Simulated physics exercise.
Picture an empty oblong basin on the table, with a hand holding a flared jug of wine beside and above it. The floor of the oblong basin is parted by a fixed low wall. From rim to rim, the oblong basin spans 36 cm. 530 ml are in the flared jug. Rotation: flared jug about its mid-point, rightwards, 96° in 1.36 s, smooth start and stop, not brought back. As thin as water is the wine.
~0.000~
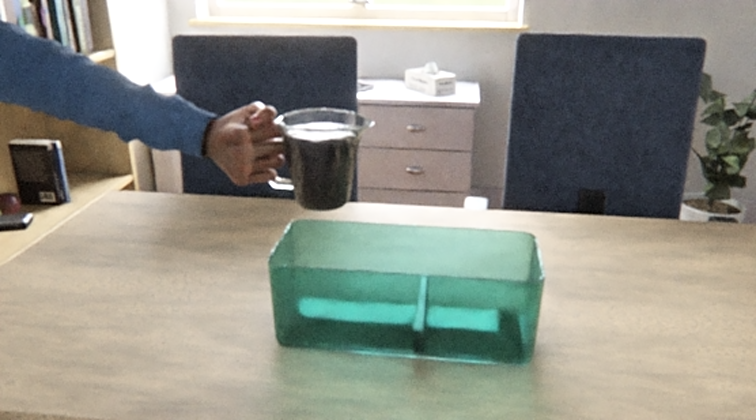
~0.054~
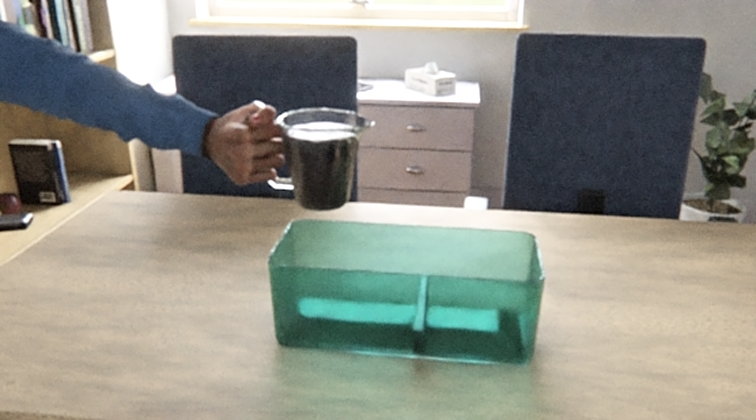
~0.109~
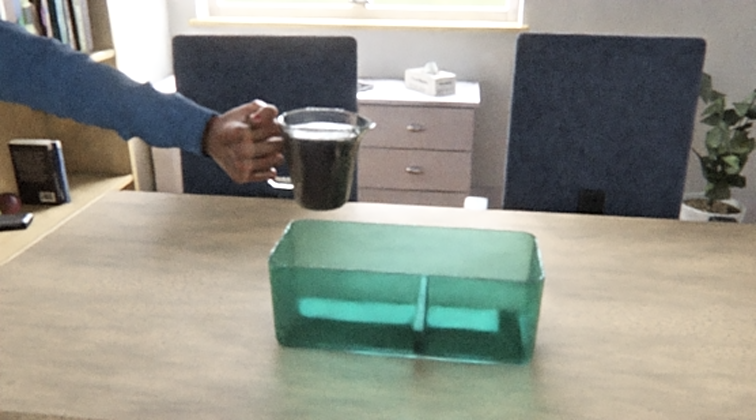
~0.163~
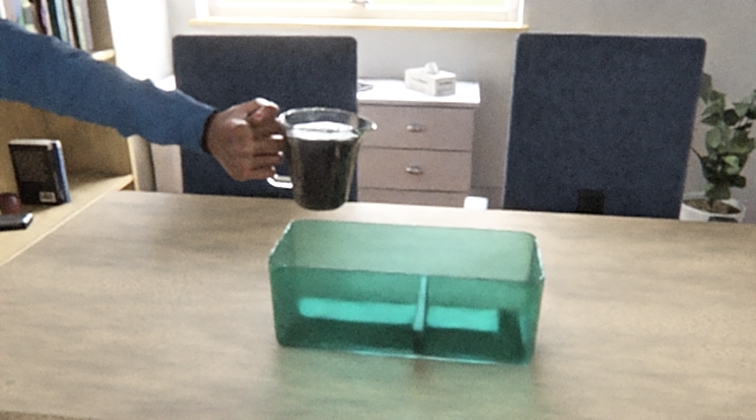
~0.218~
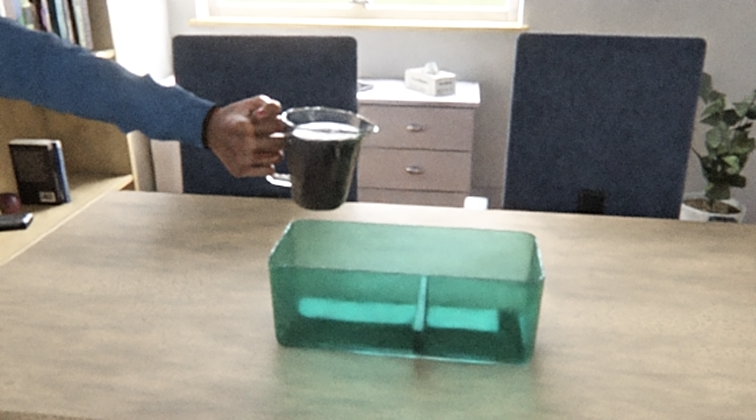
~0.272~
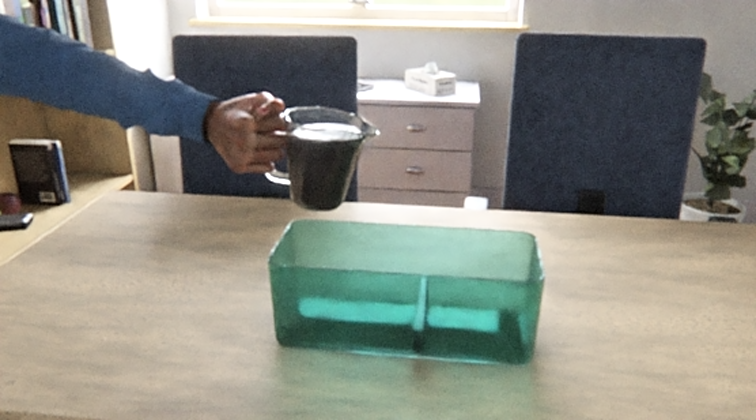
In a room with bookshelves, dark chairs and a small drawer unit, a hand holds a clear jug of dark liquid above an empty green basin on a wooden table. The jug stays upright at first, then the hand slowly tilts it slightly to the right.
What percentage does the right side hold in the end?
About 56 per cent.
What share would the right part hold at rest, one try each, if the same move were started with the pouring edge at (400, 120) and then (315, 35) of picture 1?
Some 95 and 10 per cent, in that order.
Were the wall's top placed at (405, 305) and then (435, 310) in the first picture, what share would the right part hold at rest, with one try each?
Some 85 in a hundred, then some 25 in a hundred.
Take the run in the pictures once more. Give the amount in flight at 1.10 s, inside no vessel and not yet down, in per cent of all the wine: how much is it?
Around 14 percent of it is airborne.
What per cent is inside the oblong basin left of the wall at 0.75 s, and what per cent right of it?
I'd say about 1 left and about 4 right.
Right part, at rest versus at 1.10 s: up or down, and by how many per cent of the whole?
Net change: A rise of about 14 %.
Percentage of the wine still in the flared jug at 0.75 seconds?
I'd put it near 80 percent.
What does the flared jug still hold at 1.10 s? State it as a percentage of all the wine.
30 %.
By 0.75 s the tilt is 56° and 80 per cent is still to pour, 1 is left of the wall and 4 right of it.
By 1.10 s the tilt is 87° and 30 per cent is still to pour, 13 is left of the wall and 42 right of it.
By 1.46 s the tilt is 96° and 2 per cent is still to pour, 41 is left of the wall and 55 right of it.
By 1.86 s the tilt is 96° and 0 per cent is still to pour, 43 is left of the wall and 56 right of it.
At rest 43 per cent lies left of the wall, 56 right of it and 1 outside.
